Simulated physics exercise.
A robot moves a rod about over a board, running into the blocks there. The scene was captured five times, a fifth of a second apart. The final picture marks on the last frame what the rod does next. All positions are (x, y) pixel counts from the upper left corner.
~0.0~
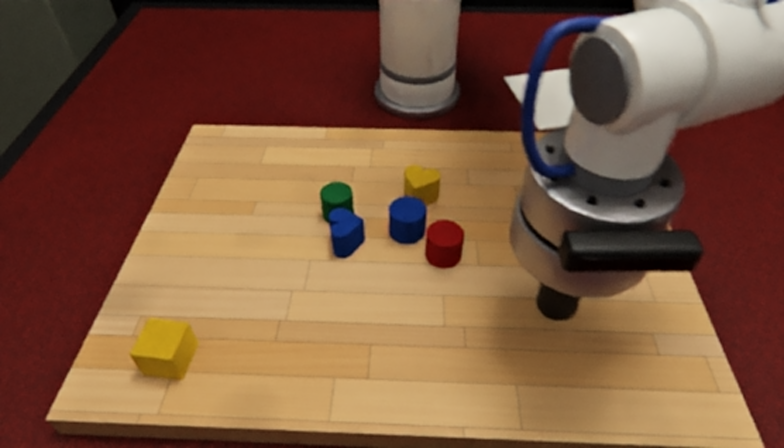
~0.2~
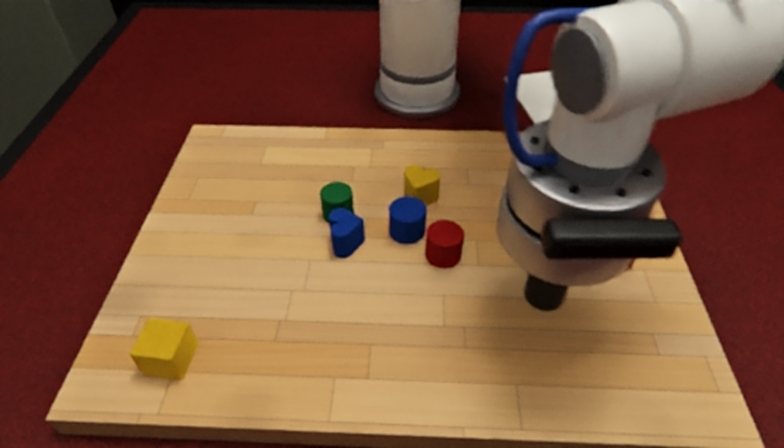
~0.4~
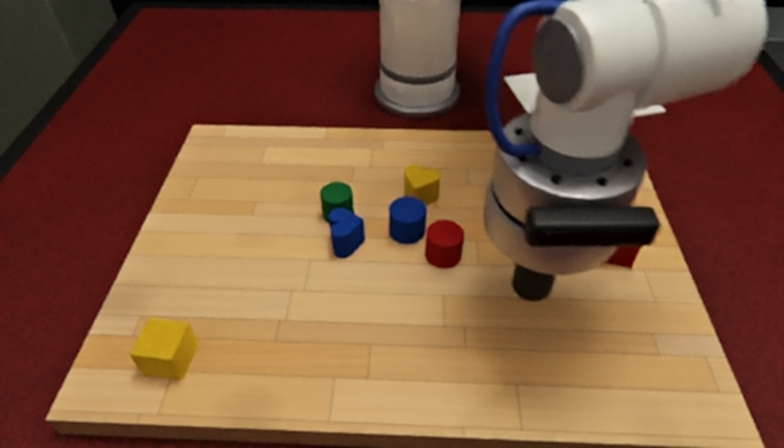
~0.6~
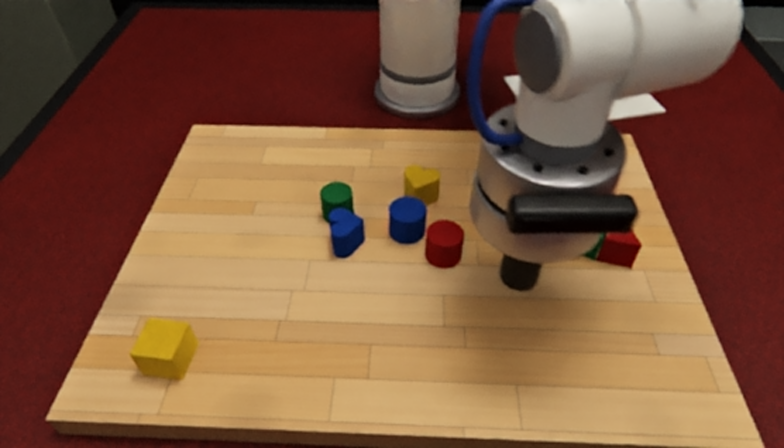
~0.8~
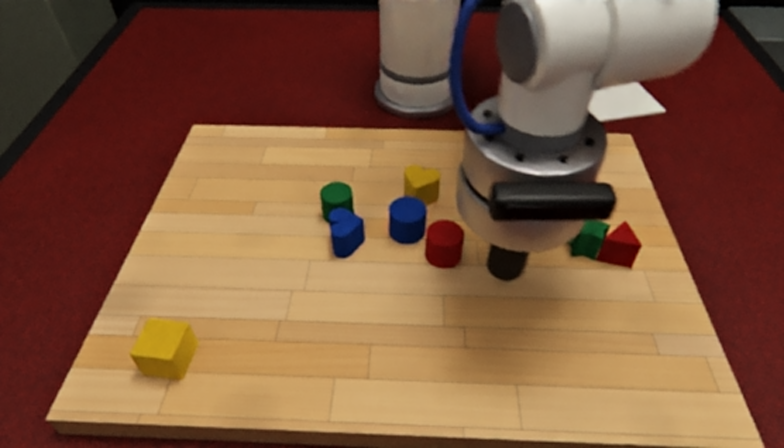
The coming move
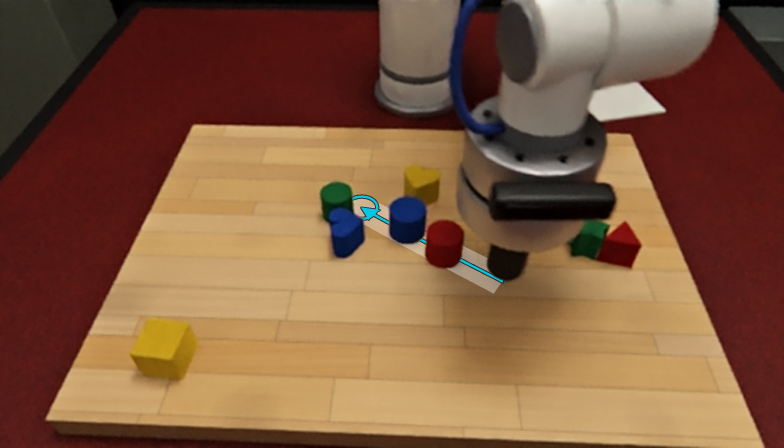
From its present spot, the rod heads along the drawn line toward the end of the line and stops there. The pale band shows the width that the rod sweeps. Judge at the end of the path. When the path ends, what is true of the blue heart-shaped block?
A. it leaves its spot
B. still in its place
My answer is option A.
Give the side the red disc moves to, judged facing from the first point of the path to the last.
Sideways shift: Left.
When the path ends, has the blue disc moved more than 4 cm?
Yes
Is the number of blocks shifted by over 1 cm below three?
No, it doesn't check out.
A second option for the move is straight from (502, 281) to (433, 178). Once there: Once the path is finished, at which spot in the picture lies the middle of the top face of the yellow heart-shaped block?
My prediction: (408, 163).
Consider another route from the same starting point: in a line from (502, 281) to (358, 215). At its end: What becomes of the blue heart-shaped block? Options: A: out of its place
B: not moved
A - out of its place.
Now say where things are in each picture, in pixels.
The first frame shows rod's lower end (556, 305); green disc (336, 192); blue heart-shaped block (344, 221); blue disc (408, 209); red disc (445, 232).
The second frame shows rod (544, 295); blocks still.
The third frame shows rod (531, 286); blocks still.
The fourth frame shows rod (519, 276); blocks still.
The fifth frame shows rod (506, 267); green disc (336, 192); blue heart-shaped block (344, 221); blue disc (408, 209); red disc (445, 232).
Drawn move, in a line from (502, 281) to (361, 208).
On the path given first. One third of the way, rod (451, 239); blue disc (393, 201); red disc (417, 221).
Two thirds of the way, rod (403, 215); green disc (322, 186); blue heart-shaped block (336, 222); blue disc (357, 186); red disc (367, 210).
At the end, rod (360, 193); green disc (300, 179); blue heart-shaped block (323, 228); blue disc (333, 172); red disc (336, 204).
